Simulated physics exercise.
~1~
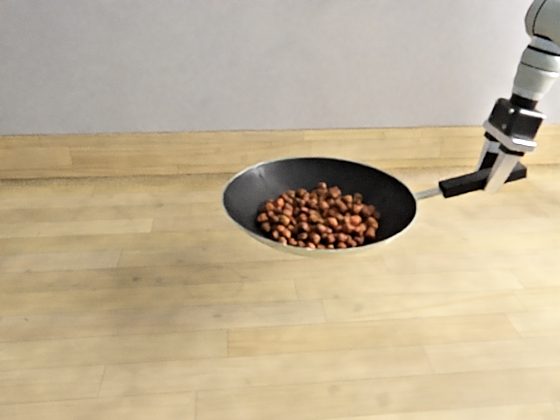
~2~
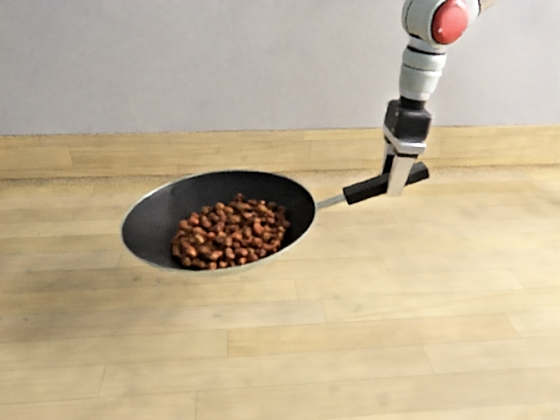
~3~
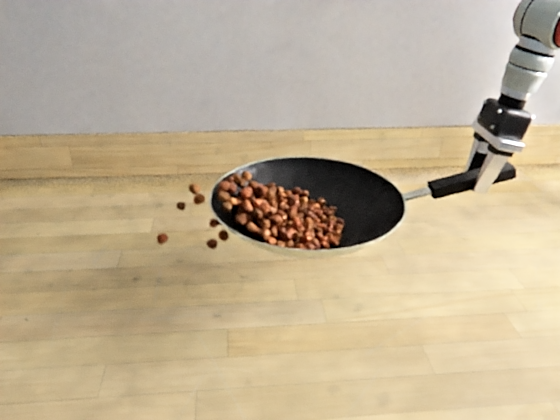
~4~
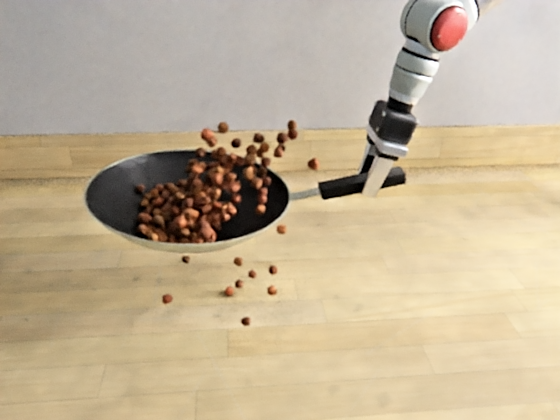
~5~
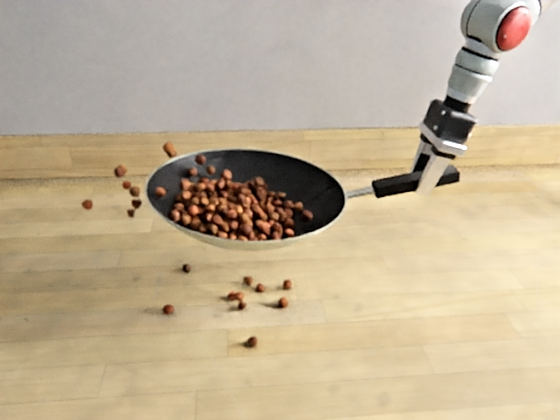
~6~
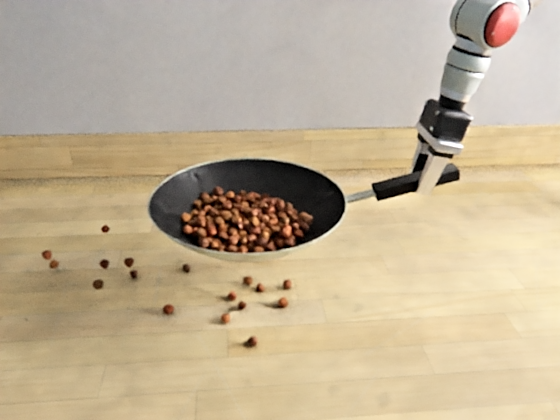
A robot arm jerked a dark wok of hazelnuts left and right several times, tossing the nuts up and spilling some over the rim, and at the end most still sat heaped in the wok while a scattering lay below and to the left.
